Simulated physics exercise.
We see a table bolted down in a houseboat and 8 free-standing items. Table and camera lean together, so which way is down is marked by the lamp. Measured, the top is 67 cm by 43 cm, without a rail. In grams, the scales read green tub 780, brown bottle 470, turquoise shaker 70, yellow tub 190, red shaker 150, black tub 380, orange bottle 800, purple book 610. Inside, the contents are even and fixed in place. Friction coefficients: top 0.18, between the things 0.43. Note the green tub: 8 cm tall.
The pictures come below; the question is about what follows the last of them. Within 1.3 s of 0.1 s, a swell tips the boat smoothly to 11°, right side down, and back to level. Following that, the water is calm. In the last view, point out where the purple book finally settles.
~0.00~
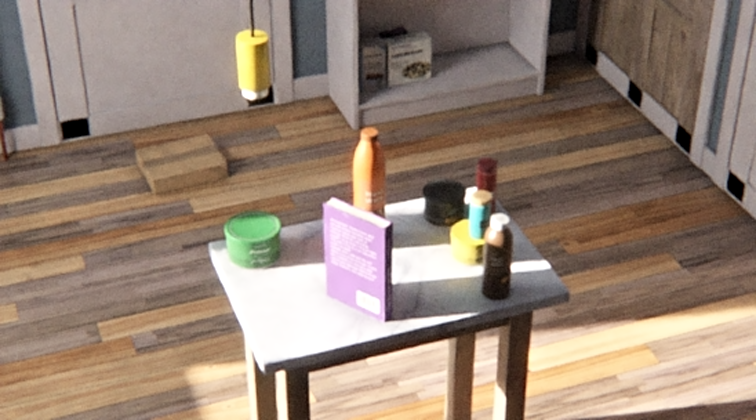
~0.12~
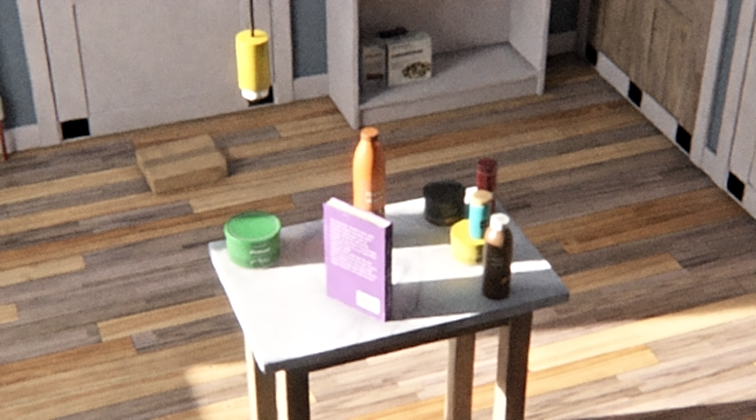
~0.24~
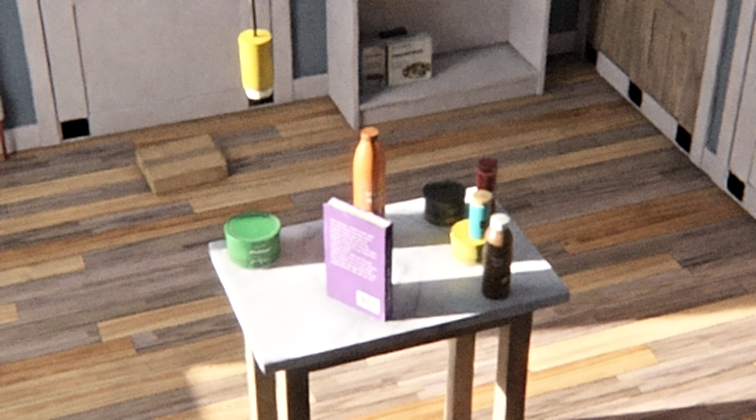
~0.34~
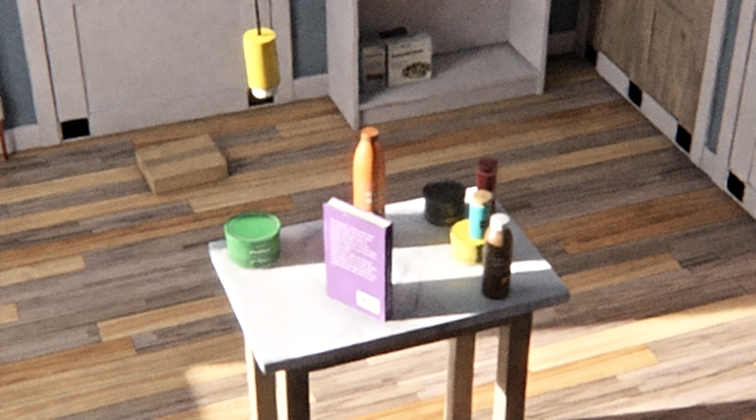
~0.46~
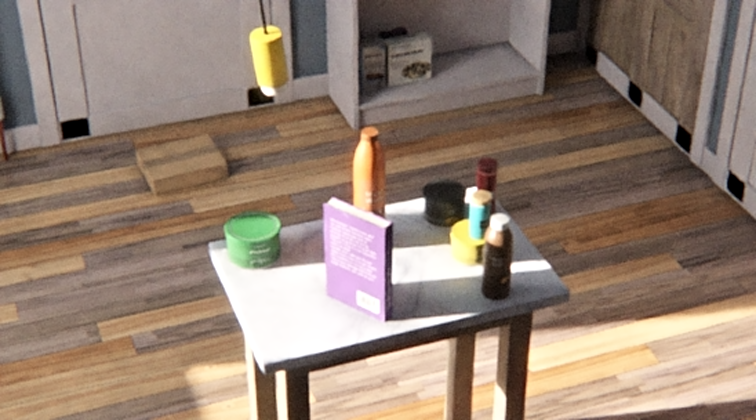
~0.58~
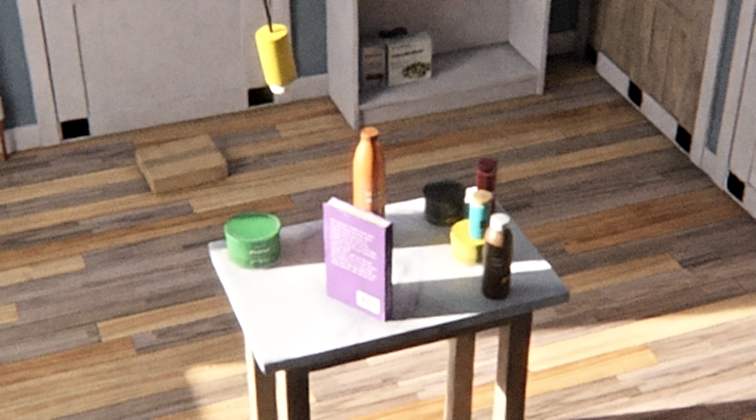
(403, 267).
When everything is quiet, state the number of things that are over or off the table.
Count: 1.
By 1.18 s, heel 3°, right side down; purple book on its side near (400, 270).
By 1.38 s, boat level; purple book on its side near (404, 267); turquoise shaker rocked 11° off its seat; yellow tub 7 cm from its spot.
When it is over (3.1 s), lying over on the table, purple book; not toppled but over 5 cm from the start, turquoise shaker and yellow tub; the other 5 within 5 cm of the start. In the last view, purple book near (404, 267).
